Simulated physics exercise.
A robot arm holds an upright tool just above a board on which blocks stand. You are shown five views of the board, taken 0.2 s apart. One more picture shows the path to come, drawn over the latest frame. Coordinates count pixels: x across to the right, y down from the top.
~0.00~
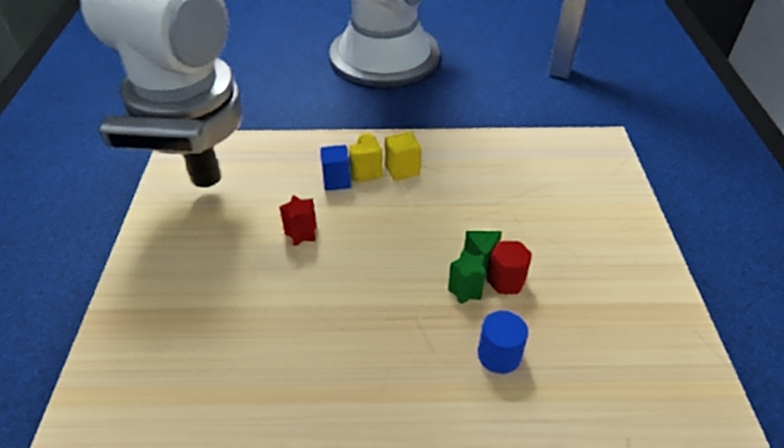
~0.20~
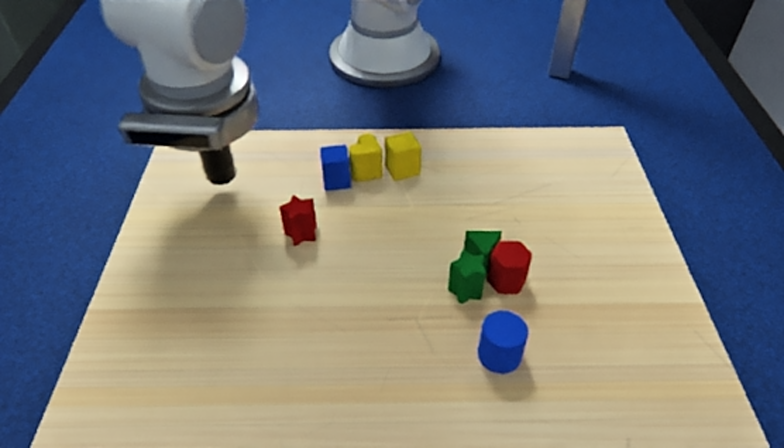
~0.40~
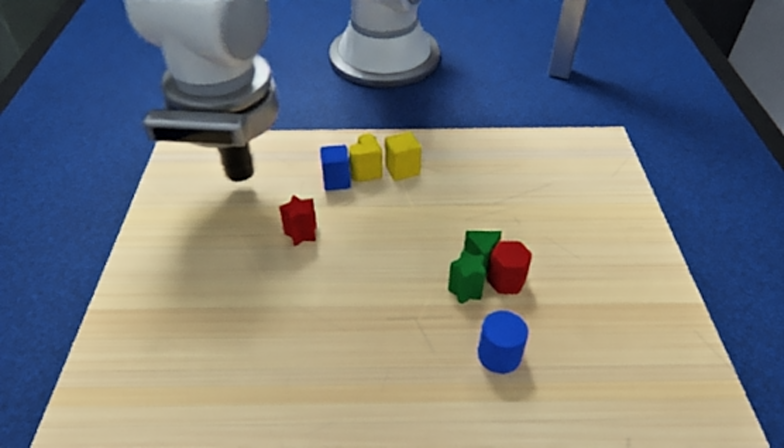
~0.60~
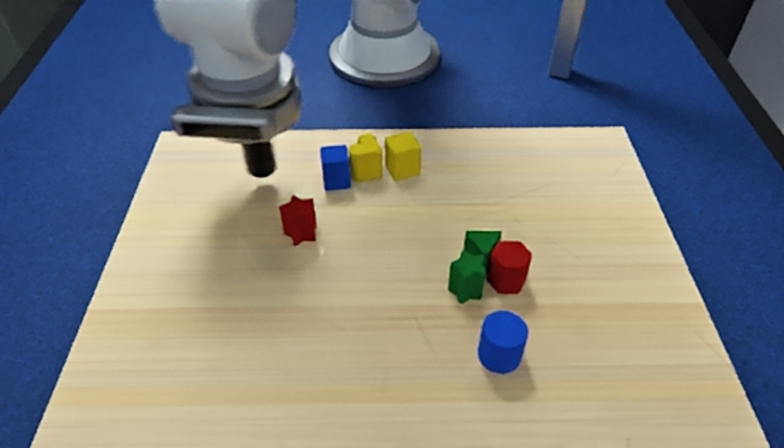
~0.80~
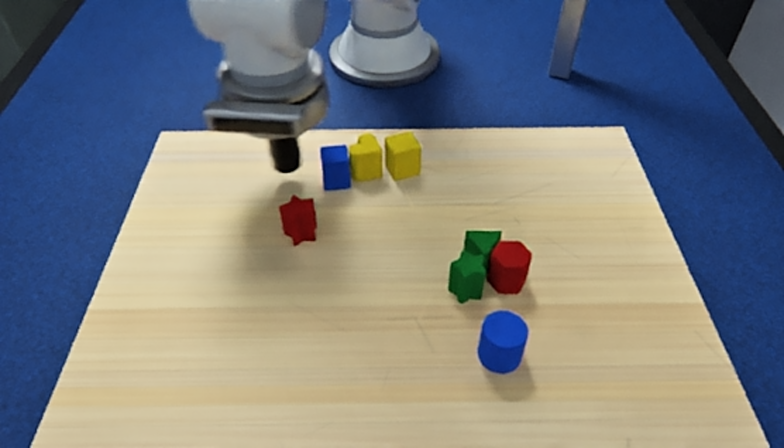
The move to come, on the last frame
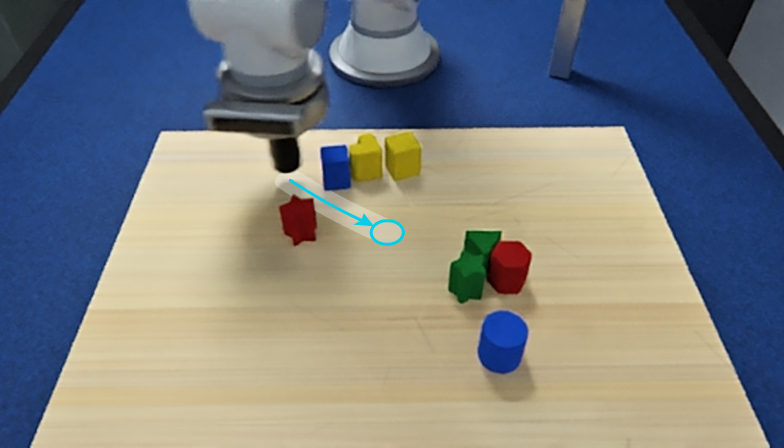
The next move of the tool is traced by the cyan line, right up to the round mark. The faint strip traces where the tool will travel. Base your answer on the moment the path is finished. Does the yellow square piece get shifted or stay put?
The push misses it.
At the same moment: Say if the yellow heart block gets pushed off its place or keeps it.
Left where it is.
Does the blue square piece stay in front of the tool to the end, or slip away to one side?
Shed along the way.
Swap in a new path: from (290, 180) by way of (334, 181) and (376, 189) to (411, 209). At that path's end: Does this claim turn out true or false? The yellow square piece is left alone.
That is false.
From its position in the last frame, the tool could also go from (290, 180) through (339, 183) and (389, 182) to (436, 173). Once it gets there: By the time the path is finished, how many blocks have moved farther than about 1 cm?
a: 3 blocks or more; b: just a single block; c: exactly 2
Choice a: 3 blocks or more.
The line goes from (290, 180) through (319, 198) and (351, 215) to (387, 232).
The first path, step by step. One third of the way, tool (318, 183); blue square piece (337, 155), turned 30° anticlockwise.
Two thirds of the way, tool (350, 200); blue square piece (341, 159), turned 60° anticlockwise.
At the end, tool (387, 217); blue square piece (341, 159), turned 60° anticlockwise; yellow heart block unmoved; yellow square piece unmoved.
